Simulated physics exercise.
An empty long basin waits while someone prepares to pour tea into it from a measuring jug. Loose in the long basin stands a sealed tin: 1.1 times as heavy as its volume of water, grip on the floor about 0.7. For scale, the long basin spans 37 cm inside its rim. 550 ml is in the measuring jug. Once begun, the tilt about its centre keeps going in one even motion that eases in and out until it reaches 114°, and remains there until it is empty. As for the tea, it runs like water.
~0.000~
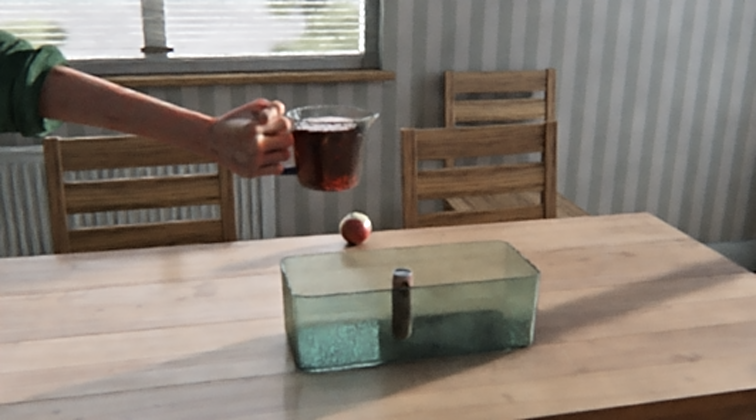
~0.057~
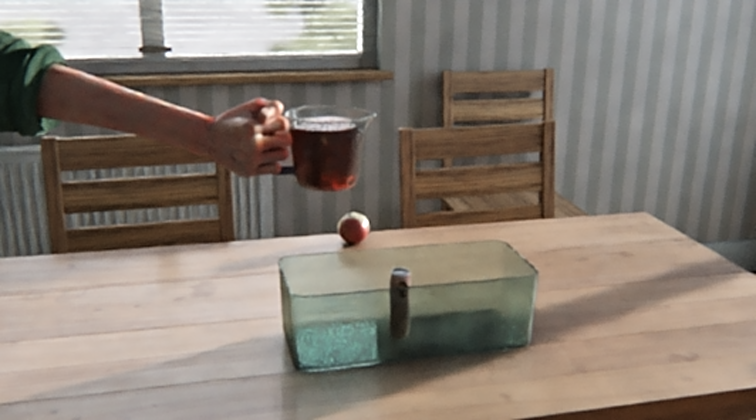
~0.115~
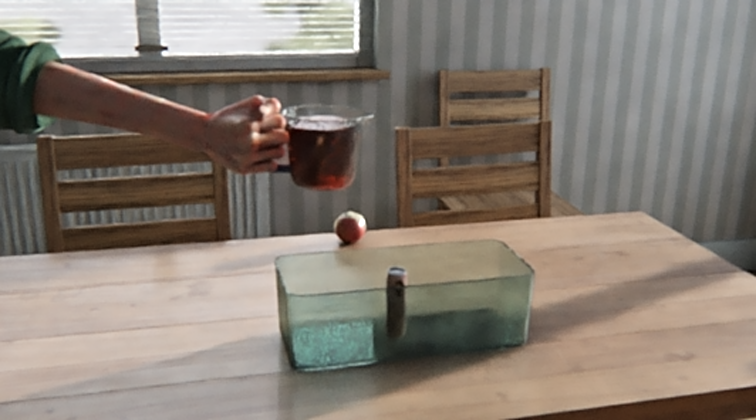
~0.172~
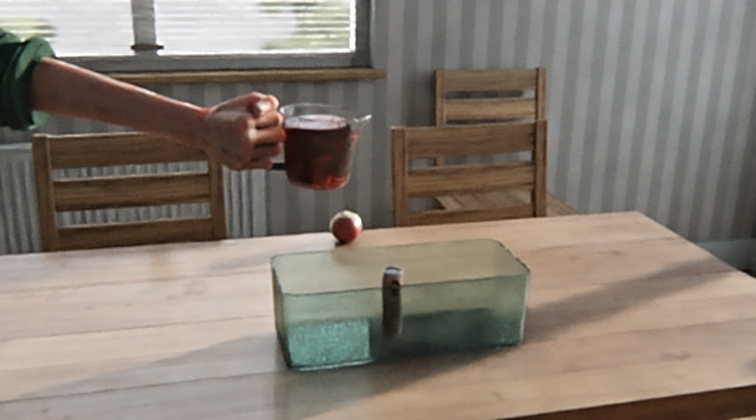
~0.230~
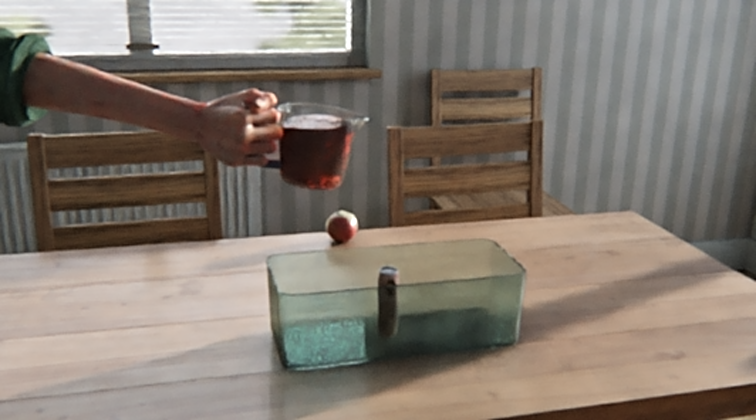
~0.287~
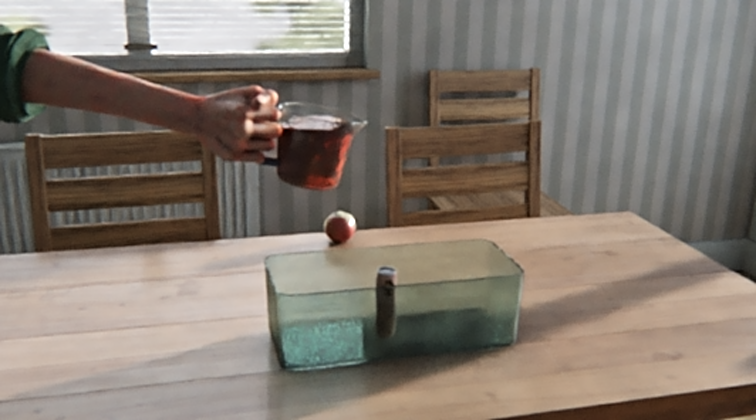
A hand holding a glass jug of dark tea tilts it slightly to the right.
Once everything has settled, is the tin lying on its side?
No. It is going to cope.
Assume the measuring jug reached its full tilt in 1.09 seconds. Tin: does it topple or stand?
The tin stays on its base.
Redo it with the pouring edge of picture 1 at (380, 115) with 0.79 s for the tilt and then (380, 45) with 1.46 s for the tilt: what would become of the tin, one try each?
Run one: It does not tip. Run two: It does not tip.
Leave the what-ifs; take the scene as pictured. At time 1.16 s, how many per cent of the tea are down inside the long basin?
Close to 74 in a hundred.
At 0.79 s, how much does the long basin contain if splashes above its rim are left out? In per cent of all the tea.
About 10 per cent.
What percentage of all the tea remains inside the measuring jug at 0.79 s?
At that time about 66 in a hundred parts are still held.
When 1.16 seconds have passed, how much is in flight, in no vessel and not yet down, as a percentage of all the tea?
16 per cent, roughly.
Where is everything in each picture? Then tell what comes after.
In the first picture, it leans 0°; its right rim is at (379, 114); the tea meets the walls at (292, 126) and (365, 123); the long basin's rim runs from (286, 278) to (524, 258); the tin's top is at (402, 275).
In the second picture, it leans 0°; its right rim is at (377, 114); the tea meets the walls at (290, 125) and (364, 124).
In the third picture, it leans 2°; its right rim is at (374, 115); the tea meets the walls at (287, 124) and (361, 122).
In the fourth picture, it leans 4°; its right rim is at (371, 116); the tea meets the walls at (285, 124) and (358, 122).
In the fifth picture, it leans 7°; its right rim is at (369, 118); the tea meets the walls at (280, 124) and (356, 123).
In the sixth picture, it leans 11°; its right rim is at (368, 122); the tea meets the walls at (280, 124) and (357, 123).
By 0.79 s the tilt is 64° and 67 per cent is still to pour; the tin stands where it began.
By 1.16 s the tilt is 102° and 10 per cent is still to pour; the tin stands where it began.
By 1.54 s the tilt is 114° and 0 per cent is still to pour; the tin stands where it began.
By 1.96 s the tilt is 114° and 0 per cent is still to pour; the tin stands where it began.
At rest the tin stands where it began.
